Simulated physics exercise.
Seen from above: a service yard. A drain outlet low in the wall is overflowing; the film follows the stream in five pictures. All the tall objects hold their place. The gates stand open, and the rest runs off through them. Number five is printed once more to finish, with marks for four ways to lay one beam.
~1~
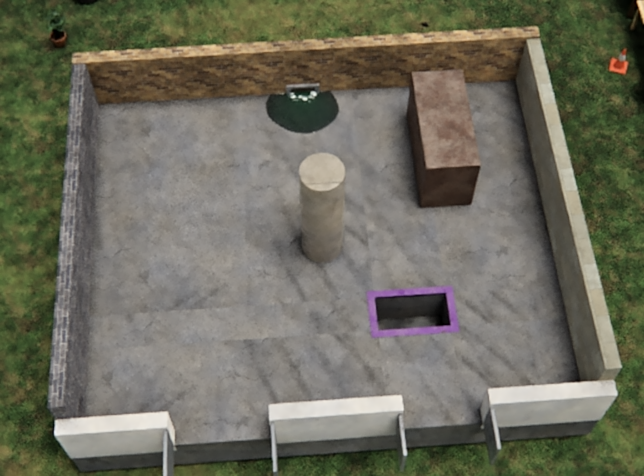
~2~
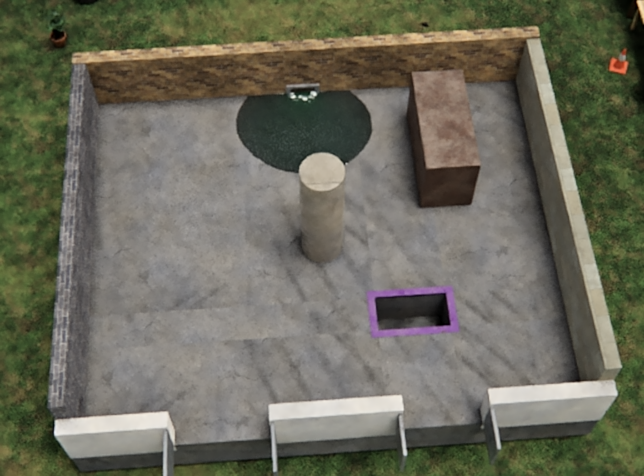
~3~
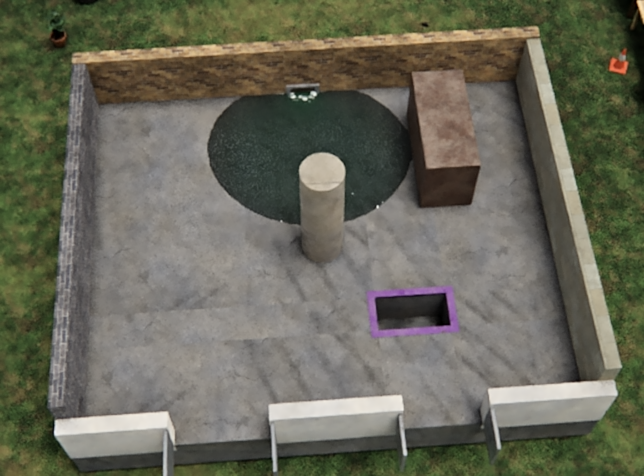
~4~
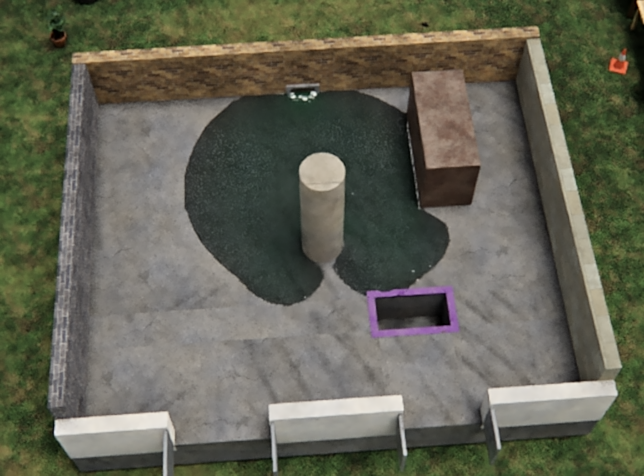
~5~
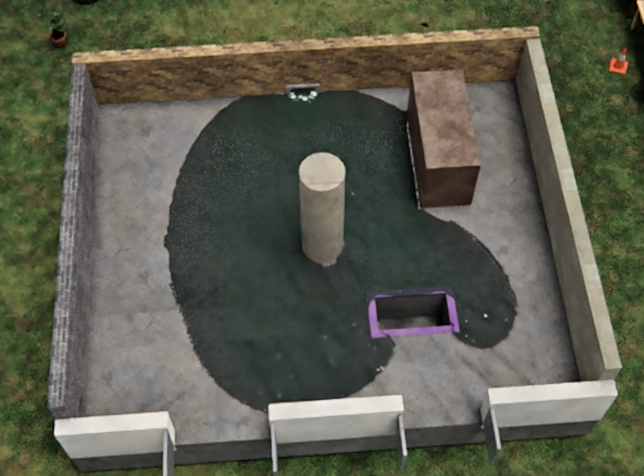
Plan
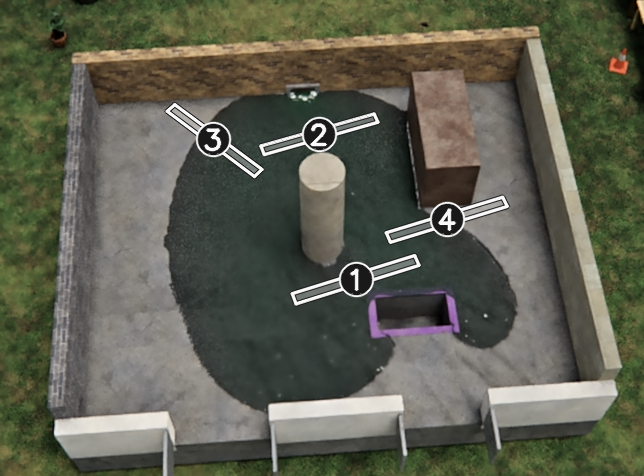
A walled yard slowly floods as dark water spreads around a pillar to a purple-rimmed drain.
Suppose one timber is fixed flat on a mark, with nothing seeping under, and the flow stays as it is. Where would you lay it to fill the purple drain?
Spot 3.
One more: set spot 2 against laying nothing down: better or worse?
Spot 2 is worse.
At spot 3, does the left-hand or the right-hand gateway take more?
More leaves on the right.
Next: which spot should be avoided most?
1.
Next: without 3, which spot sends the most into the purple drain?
Here it is spot 4.
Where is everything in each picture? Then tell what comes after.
The first picture shows outfall at (303, 89); purple drain at (412, 312); open gate at (439, 412); open gate at (223, 427); 2 % of the ground under water, visible out to (312, 127); purple drain still dry.
In the second picture, 7 % of the ground under water, visible out to (353, 151); purple drain still dry.
In the third picture, 16 % of the ground under water, visible out to (366, 205); purple drain still dry.
In the fourth picture, 29 % of the ground under water, visible out to (414, 278); purple drain still dry.
In the fifth picture, 44 % of the ground under water, visible out to (492, 336); purple drain taking water.
In white, 1 from (294, 298) to (416, 260); 2 from (262, 150) to (376, 118); 3 from (171, 107) to (258, 172); 4 from (388, 237) to (504, 201).
If 1 is chosen, about 5 % of the stream goes into the purple drain, about 94 % out by the gates.
If 2 is chosen, about 9 % of the stream goes into the purple drain, about 90 % out by the gates.
If 3 is chosen, about 47 % of the stream goes into the purple drain, about 52 % out by the gates.
If 4 is chosen, about 30 % of the stream goes into the purple drain, about 67 % out by the gates.
